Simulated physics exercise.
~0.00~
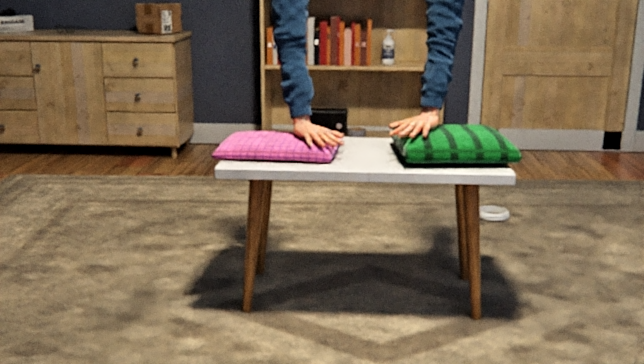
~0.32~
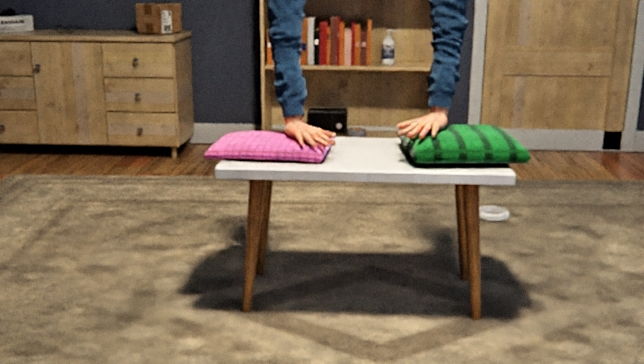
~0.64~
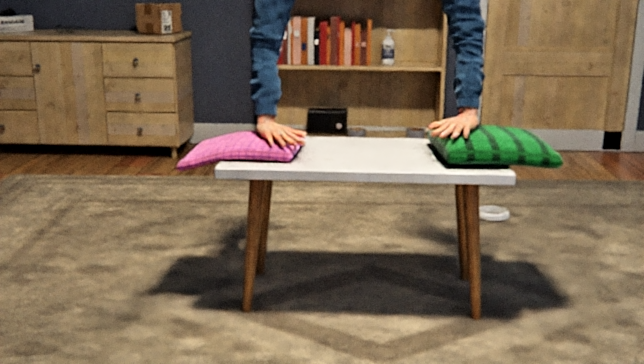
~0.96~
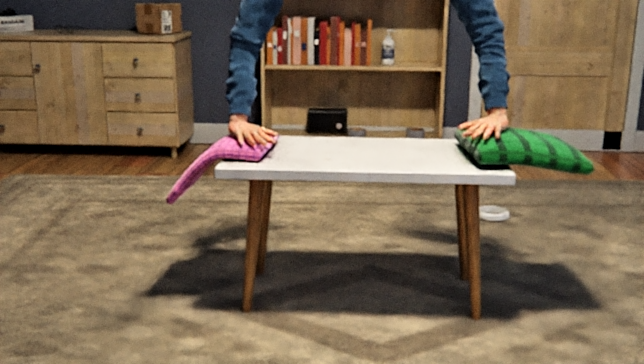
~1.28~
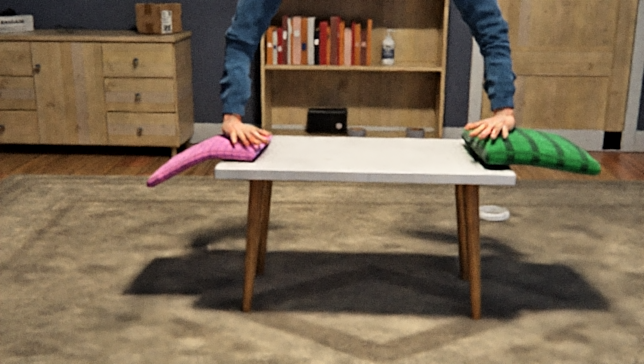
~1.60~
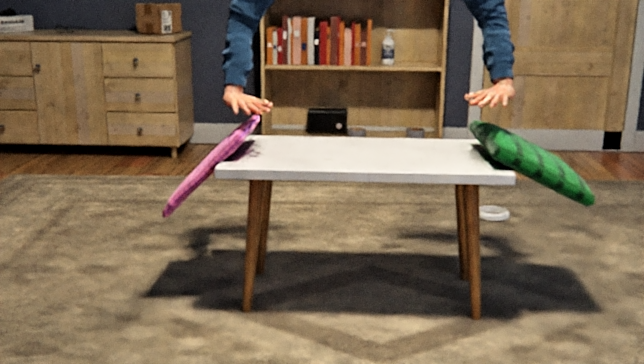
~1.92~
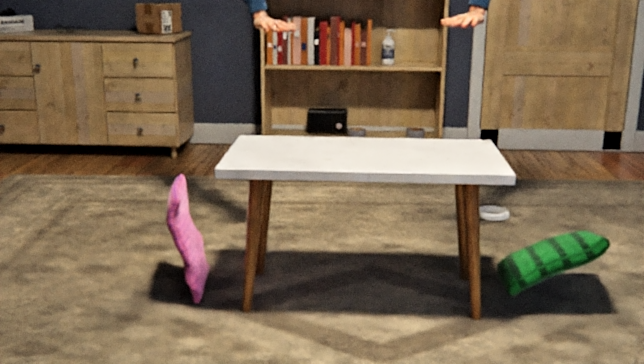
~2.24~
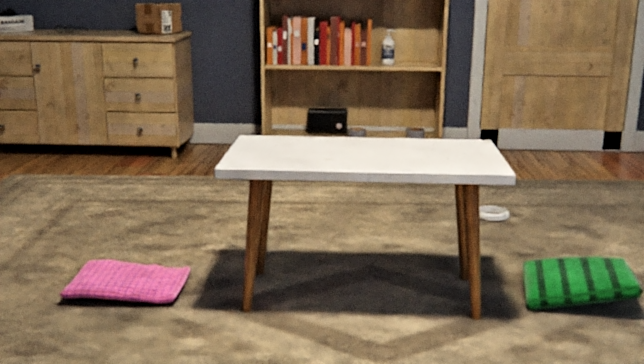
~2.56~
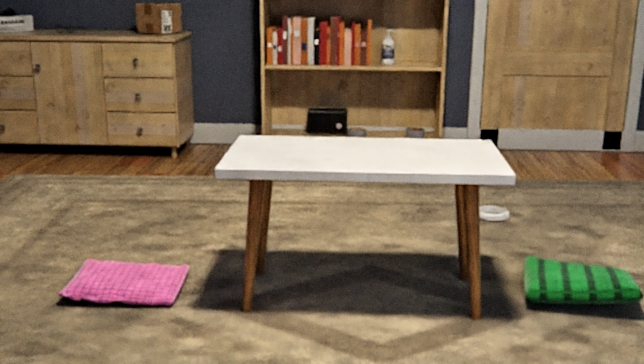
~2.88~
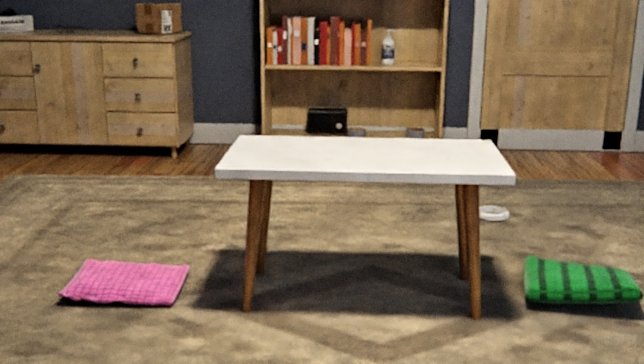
Two hands push a pink cushion and a green cushion off opposite table ends onto the rug.
